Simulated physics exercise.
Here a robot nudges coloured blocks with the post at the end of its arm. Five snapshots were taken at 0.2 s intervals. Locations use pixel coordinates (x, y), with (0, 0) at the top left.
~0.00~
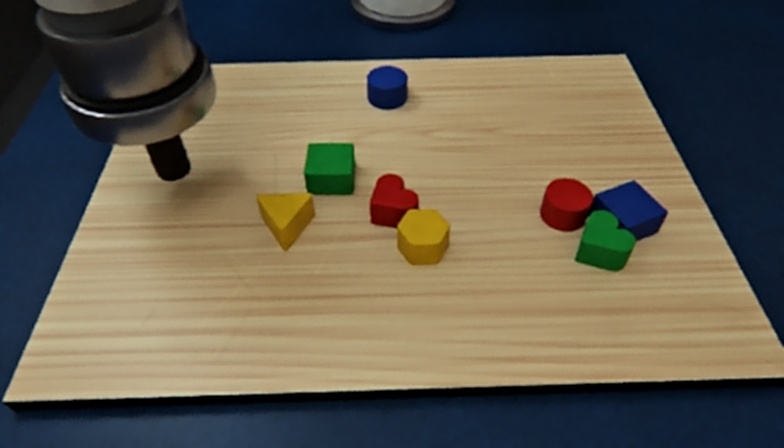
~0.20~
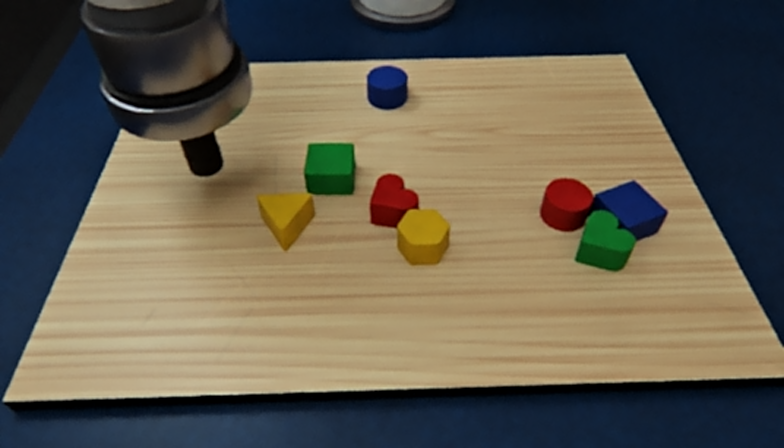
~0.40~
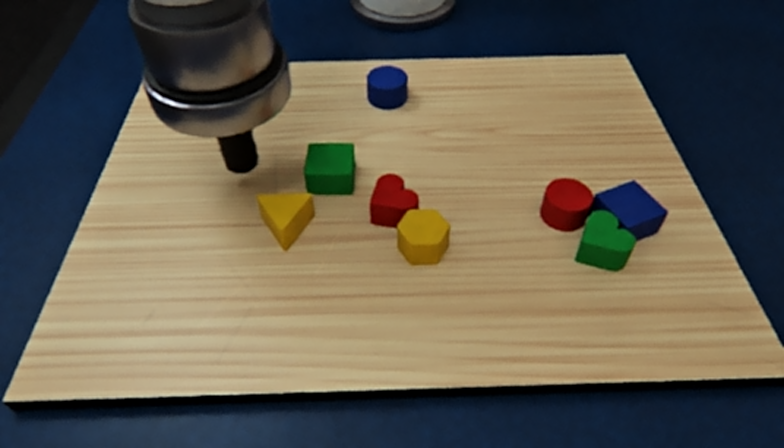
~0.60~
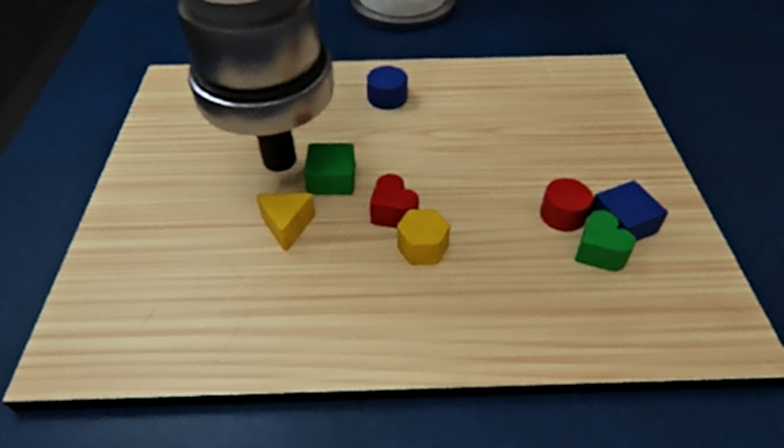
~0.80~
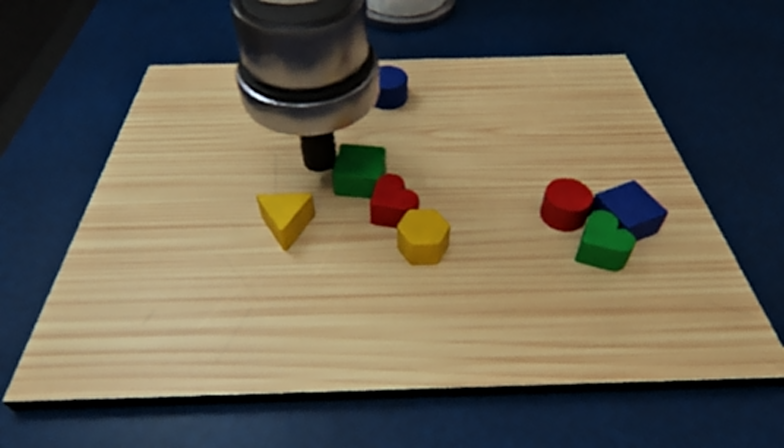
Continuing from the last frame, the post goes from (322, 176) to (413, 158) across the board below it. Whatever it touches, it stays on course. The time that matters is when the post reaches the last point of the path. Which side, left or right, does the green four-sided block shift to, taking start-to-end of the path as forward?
The shift is rightward.
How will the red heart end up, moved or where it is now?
Here the red heart moves off its spot.
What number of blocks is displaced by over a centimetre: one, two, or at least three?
It should be two.
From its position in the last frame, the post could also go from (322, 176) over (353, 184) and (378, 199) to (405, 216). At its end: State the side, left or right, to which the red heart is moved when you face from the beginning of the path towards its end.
Out to the left.
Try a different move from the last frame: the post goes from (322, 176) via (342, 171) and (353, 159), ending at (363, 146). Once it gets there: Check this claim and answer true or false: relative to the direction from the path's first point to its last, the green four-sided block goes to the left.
This is false.
The first path, step by step. Halfway along, post at (368, 152); green four-sided block at (406, 154), turned 15° clockwise; red heart at (413, 193), turned 50° clockwise; yellow hexagon at (425, 231).
At the end, post at (414, 143); yellow three-sided block unmoved; green four-sided block at (442, 156), turned 50° clockwise; red heart at (415, 193), turned 55° clockwise; yellow hexagon at (425, 231).
